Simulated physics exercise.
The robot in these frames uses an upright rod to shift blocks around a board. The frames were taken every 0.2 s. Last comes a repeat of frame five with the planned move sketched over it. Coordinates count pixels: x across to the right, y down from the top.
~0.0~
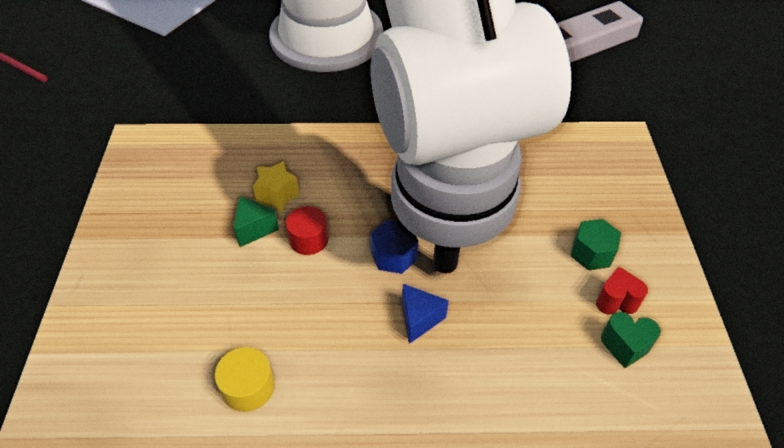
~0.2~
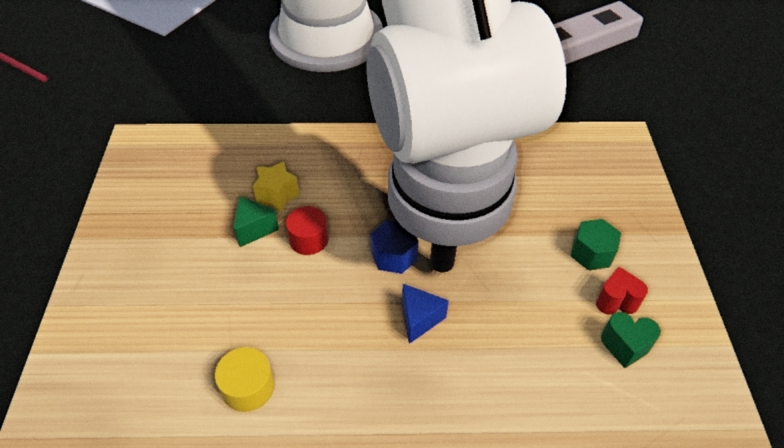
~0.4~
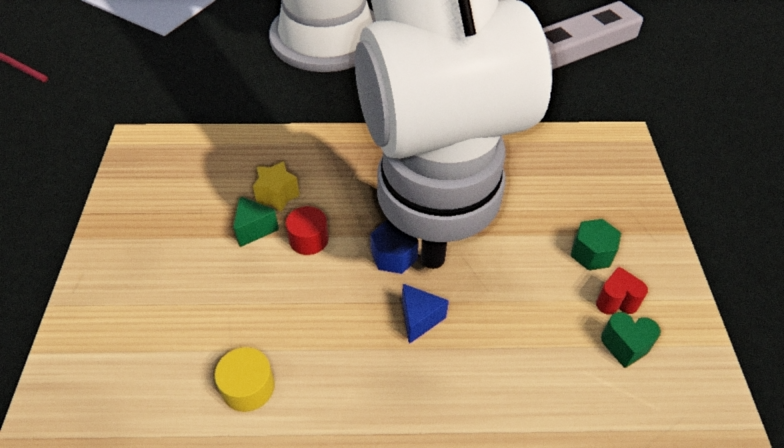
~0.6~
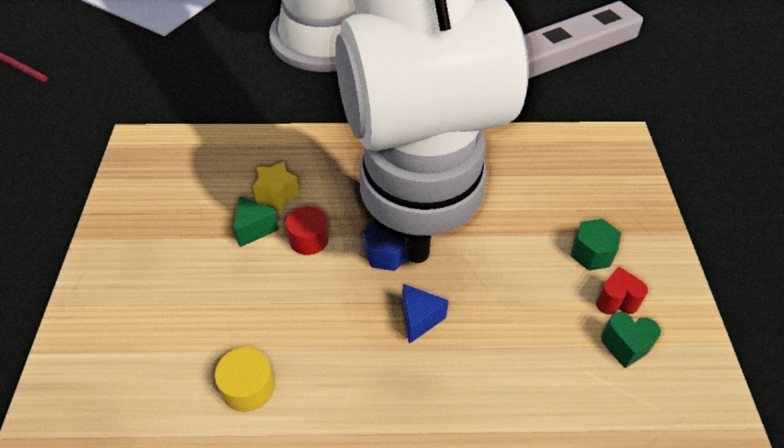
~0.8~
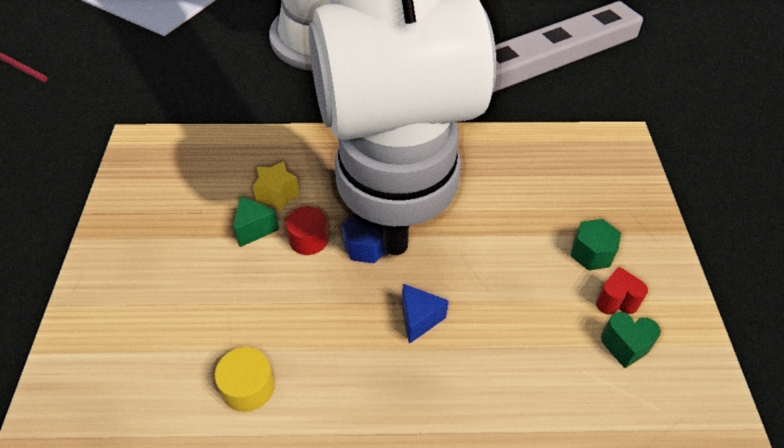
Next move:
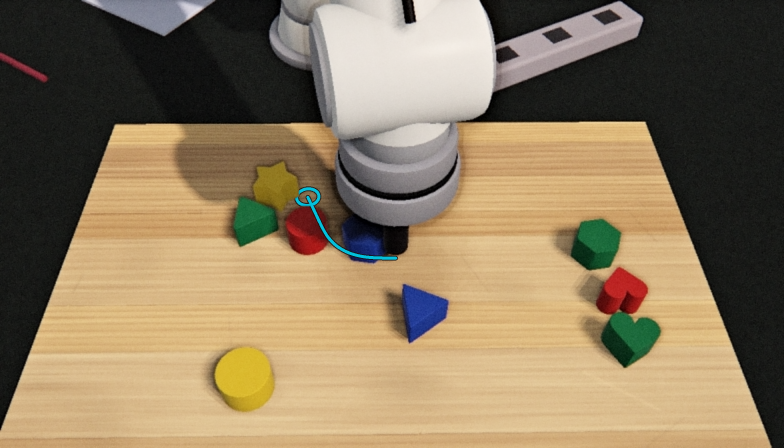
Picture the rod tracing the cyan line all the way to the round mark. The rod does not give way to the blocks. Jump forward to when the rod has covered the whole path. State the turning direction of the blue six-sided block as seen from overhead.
It makes a clockwise turn.
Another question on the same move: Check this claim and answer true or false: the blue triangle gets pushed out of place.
The statement is false.
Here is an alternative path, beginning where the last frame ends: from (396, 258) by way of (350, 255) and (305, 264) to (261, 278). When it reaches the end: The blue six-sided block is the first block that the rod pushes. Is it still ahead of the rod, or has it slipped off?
Answer: Slipped away.
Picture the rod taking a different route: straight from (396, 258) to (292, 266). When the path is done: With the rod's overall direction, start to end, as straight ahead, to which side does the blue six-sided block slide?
Sideways shift: Right.
Path on the board, from (396, 258) through (351, 253) and (322, 228) to (308, 197).
The first path, step by step. One third of the way, rod (349, 241); red circle (291, 215); blue six-sided block (333, 213), turned 25° clockwise.
Two thirds of the way, rod (321, 215); green triangle (234, 212); red circle (280, 206); blue six-sided block (318, 185), turned 50° clockwise.
At the end, rod (306, 184); green triangle (234, 212); yellow star-shaped block (269, 171), turned 20° anticlockwise; red circle (280, 206); blue six-sided block (311, 155), turned 70° clockwise; blue triangle in place.
